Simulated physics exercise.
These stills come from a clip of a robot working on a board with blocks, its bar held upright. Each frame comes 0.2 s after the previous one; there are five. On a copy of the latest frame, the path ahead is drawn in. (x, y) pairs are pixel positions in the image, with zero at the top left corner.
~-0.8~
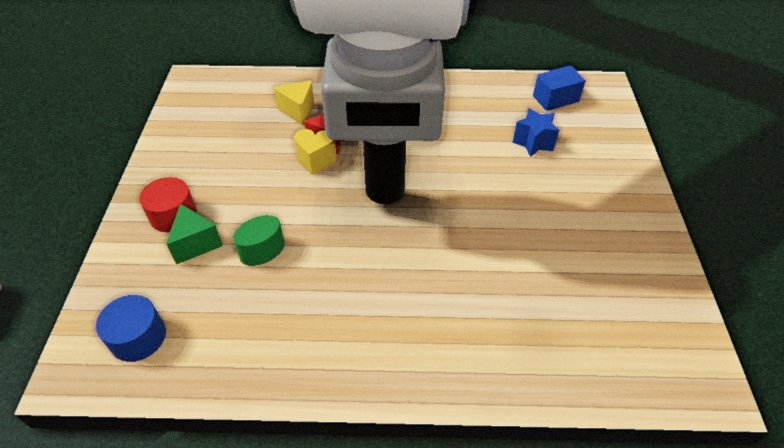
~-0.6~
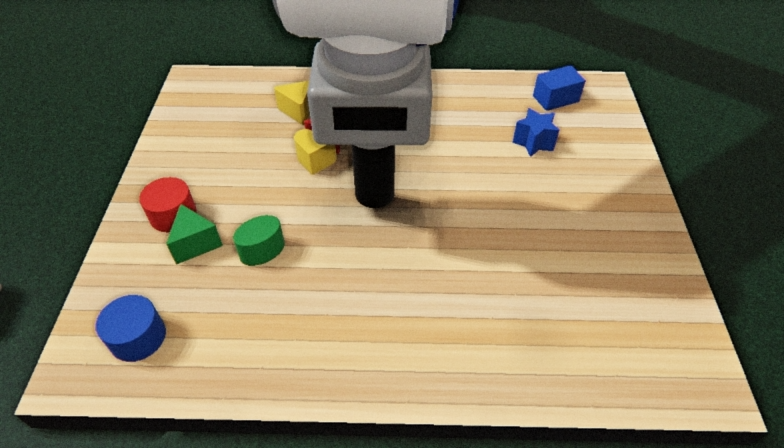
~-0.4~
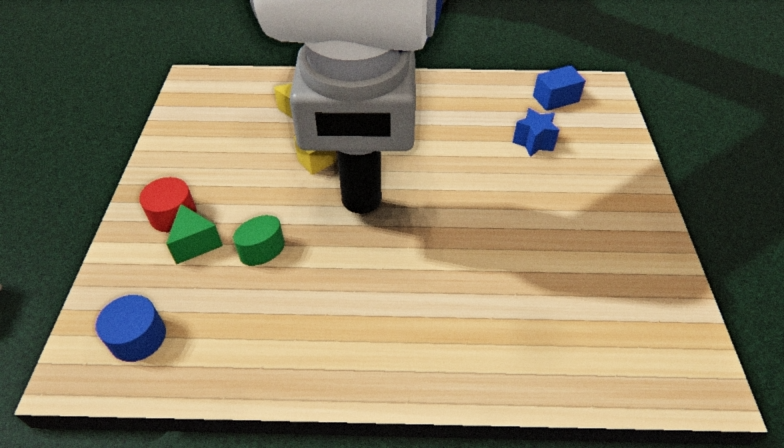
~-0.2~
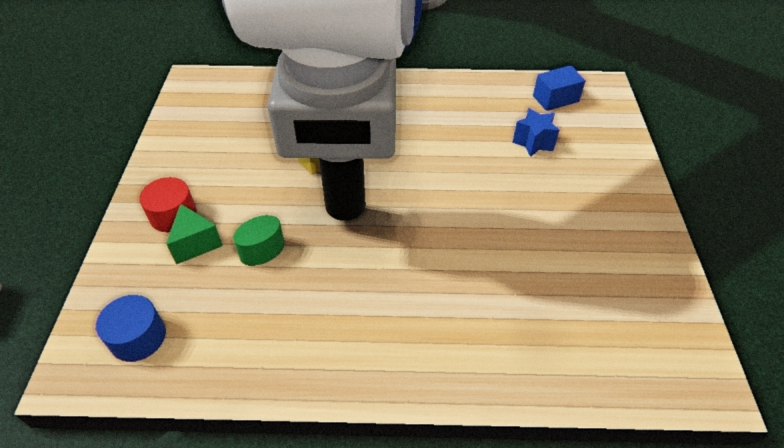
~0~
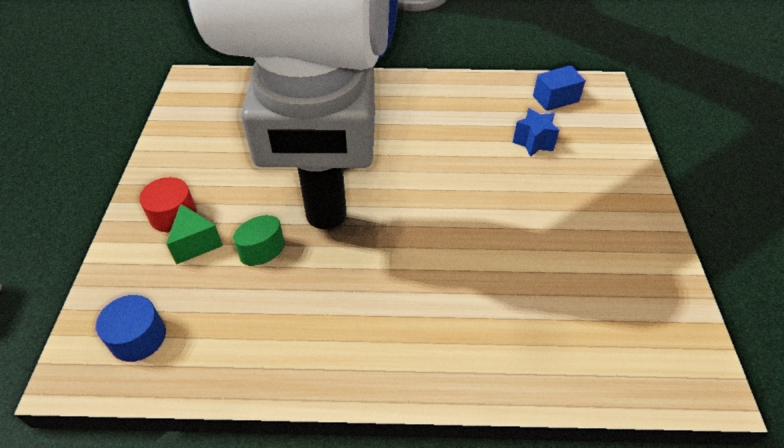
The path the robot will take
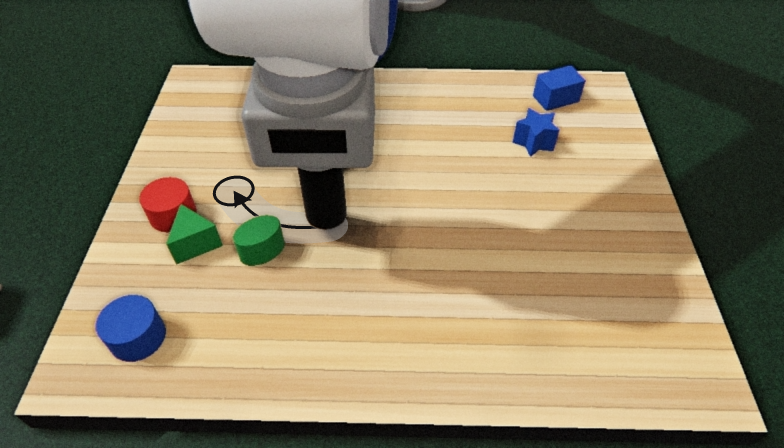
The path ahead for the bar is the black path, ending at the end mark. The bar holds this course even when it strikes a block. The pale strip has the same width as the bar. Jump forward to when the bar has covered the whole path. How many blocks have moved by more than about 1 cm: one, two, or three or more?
Answer: One block.
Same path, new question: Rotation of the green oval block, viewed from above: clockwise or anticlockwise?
The twist is anticlockwise.
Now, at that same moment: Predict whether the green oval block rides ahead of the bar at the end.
At the end of the path, the bar has already lost the green oval block, which lies beside or behind it.
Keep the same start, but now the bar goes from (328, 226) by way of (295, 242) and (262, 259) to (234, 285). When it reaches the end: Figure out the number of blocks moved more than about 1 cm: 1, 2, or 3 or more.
I'd put the number at one.
The line goes from (328, 226) via (287, 227) and (253, 214), ending at (234, 191).
The first path, step by step. One third of the way, bar (284, 215); green oval block (247, 232), turned 10° anticlockwise.
Two thirds of the way, bar (249, 201); green oval block (239, 233), turned 40° anticlockwise.
At the end, bar (230, 179); red disc unmoved; green oval block (239, 233), turned 40° anticlockwise.
